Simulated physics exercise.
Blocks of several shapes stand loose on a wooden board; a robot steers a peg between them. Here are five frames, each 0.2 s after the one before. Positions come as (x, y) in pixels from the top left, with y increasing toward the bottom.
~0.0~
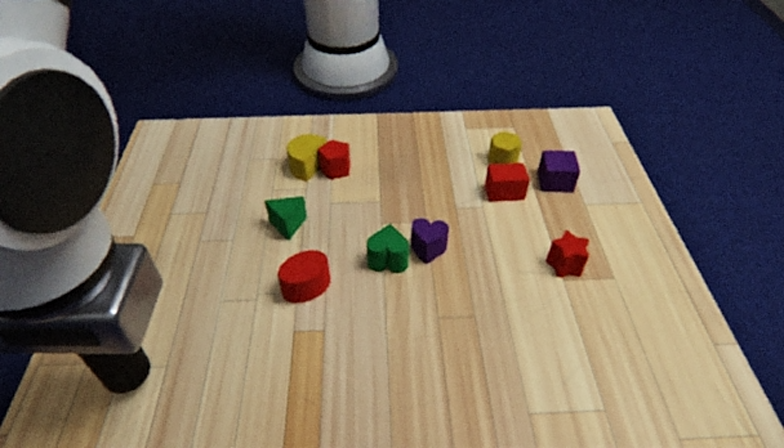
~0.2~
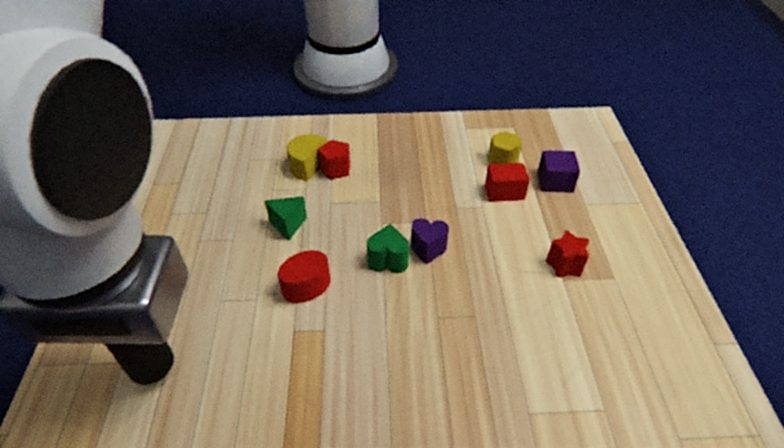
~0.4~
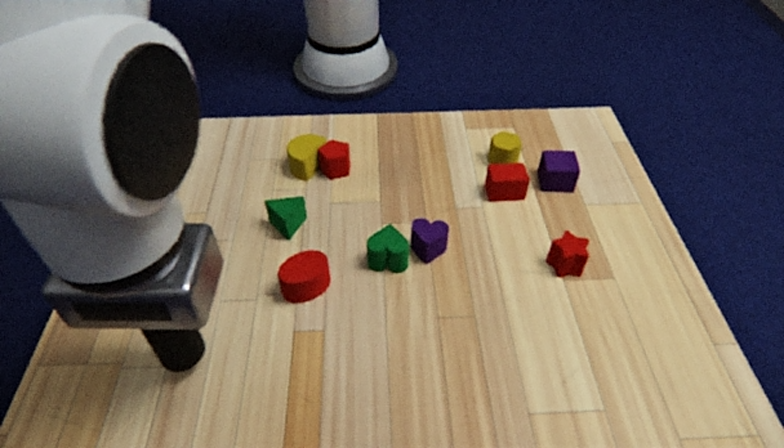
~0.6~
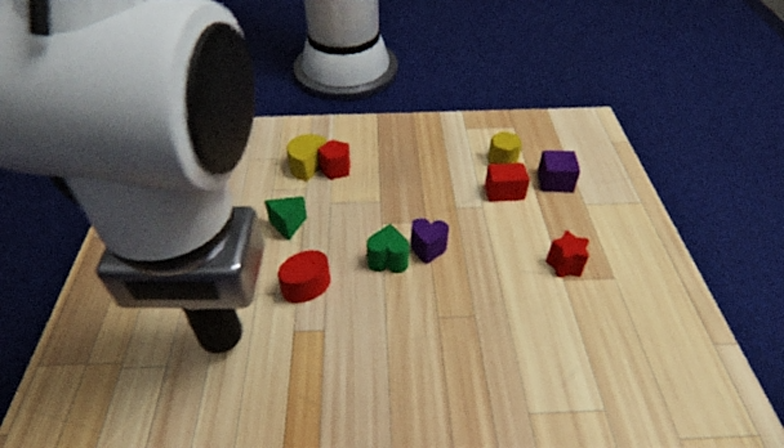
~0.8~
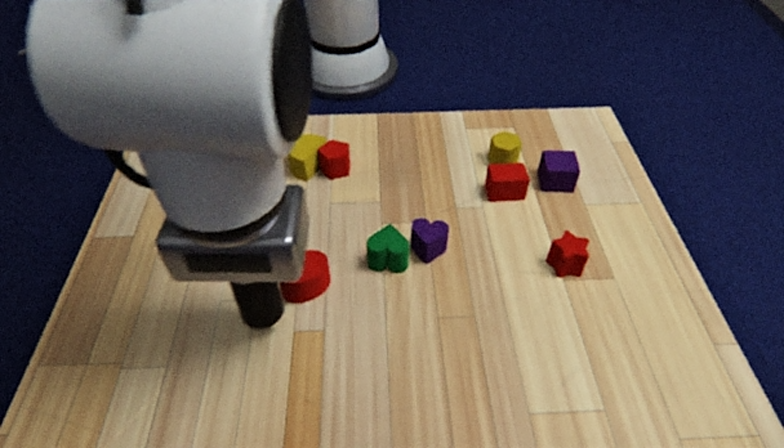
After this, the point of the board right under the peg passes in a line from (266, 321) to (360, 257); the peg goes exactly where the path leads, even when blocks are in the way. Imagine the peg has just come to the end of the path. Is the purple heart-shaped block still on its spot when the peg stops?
That would be a yes.
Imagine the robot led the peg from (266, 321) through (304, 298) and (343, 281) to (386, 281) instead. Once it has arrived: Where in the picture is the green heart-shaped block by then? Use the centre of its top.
I'd place it at (410, 234), taking the centre of its top.
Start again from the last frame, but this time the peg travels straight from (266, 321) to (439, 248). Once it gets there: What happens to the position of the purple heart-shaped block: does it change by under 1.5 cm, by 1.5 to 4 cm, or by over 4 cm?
It ends over 4 cm away.
The first path, step by step. One third of the way, peg (298, 289); red oval block (326, 249).
Two thirds of the way, peg (331, 267); red oval block (354, 227), turned 15° anticlockwise.
At the end, peg (360, 247); red oval block (375, 206), turned 30° anticlockwise; green heart-shaped block (400, 236), turned 15° clockwise; purple heart-shaped block not moved.
